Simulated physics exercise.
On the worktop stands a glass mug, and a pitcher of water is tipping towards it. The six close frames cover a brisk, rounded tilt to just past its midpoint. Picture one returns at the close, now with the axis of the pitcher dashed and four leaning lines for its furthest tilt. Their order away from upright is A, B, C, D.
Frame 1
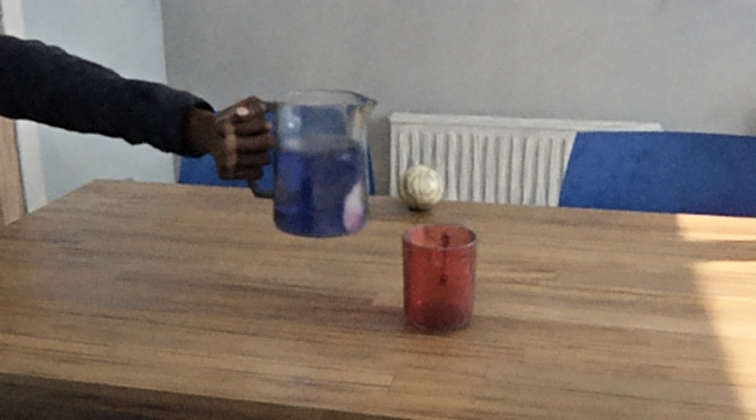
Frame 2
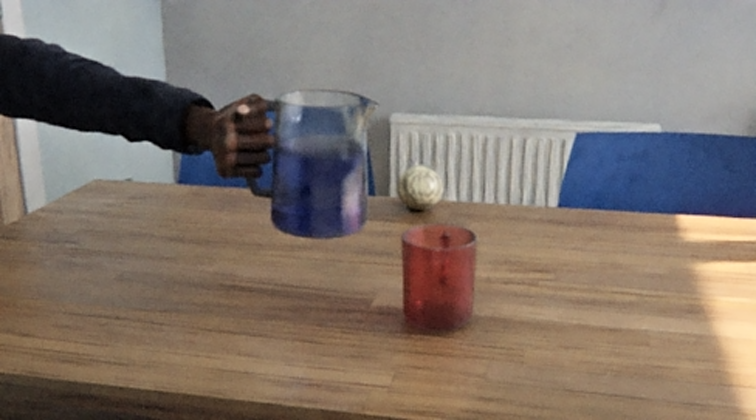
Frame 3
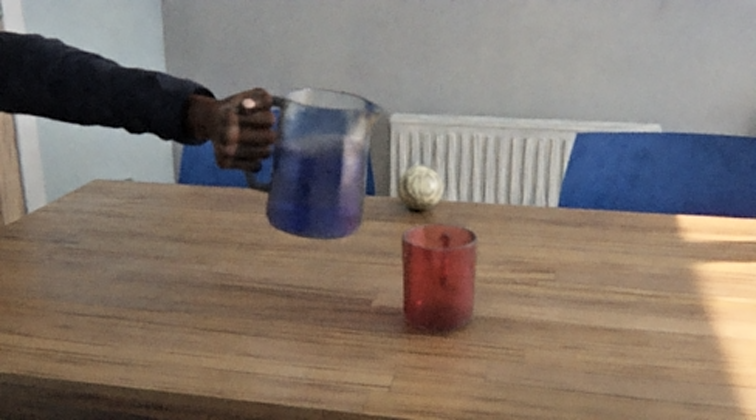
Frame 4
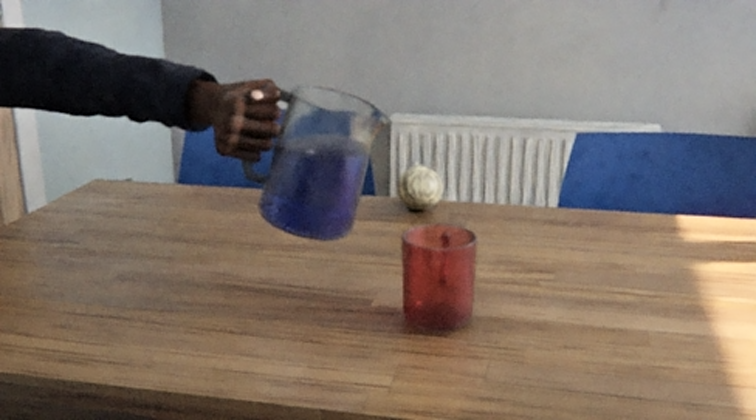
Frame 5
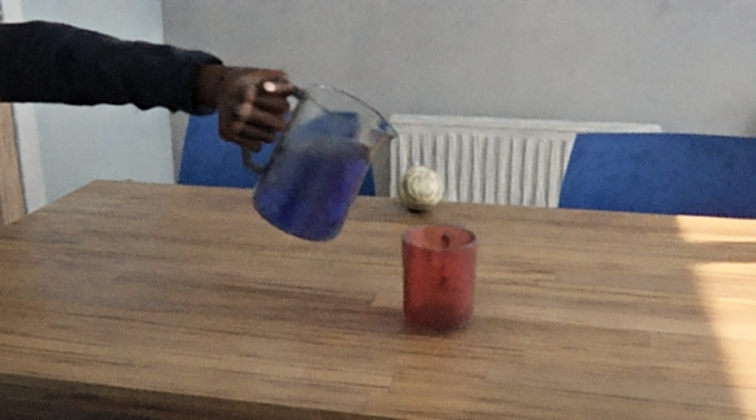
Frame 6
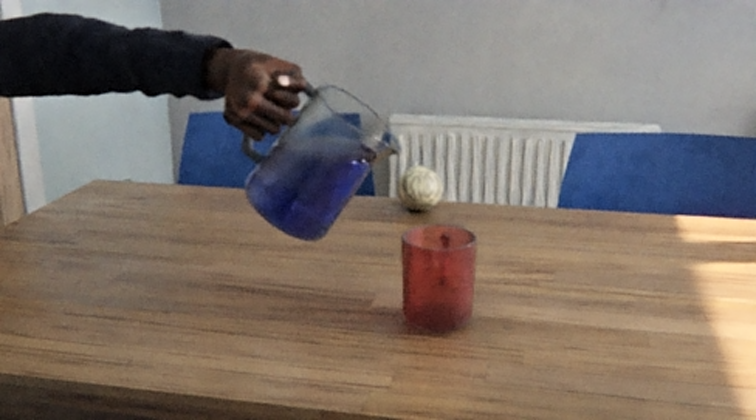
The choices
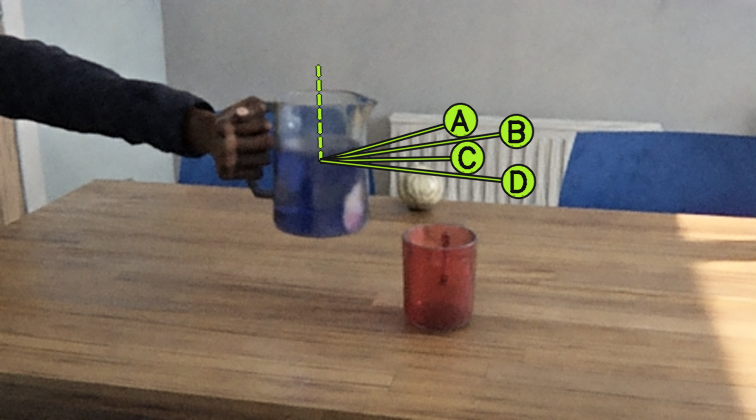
A hand lifts and tilts a glass pitcher of blue liquid rightward near a red glass mug.
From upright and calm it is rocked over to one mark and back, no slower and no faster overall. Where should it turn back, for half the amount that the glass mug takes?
Take A.
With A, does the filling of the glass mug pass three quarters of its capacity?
No.
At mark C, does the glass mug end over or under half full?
Over half.
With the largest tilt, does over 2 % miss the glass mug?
Yes, it does.
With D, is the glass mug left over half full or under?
Over.
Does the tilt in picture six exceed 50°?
No, it does not.
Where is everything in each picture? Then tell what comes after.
Upright, lip at (375, 103); rim of the glass mug round (440, 235); nothing has left yet.
Upright, lip at (377, 105); nothing has left yet.
Tipped about 7°, lip at (382, 111); nothing has left yet.
Tipped about 16°, lip at (389, 121); nothing has left yet.
Tipped about 26°, lip at (396, 135); nothing has left yet.
Tipped about 36°, lip at (400, 150); nothing has left yet.
On the marked copy, A at (444, 125); B at (500, 134); C at (450, 158); D at (501, 180).
If A is chosen, the glass mug ends with about 48 % of what it can hold.
If B is chosen, the glass mug ends with about 67 % of what it can hold.
If C is chosen, the glass mug ends with about 83 % of what it can hold; 5 % of the water is spilt.
If D is chosen, the glass mug ends with about 78 % of what it can hold; 20 % of the water is spilt.
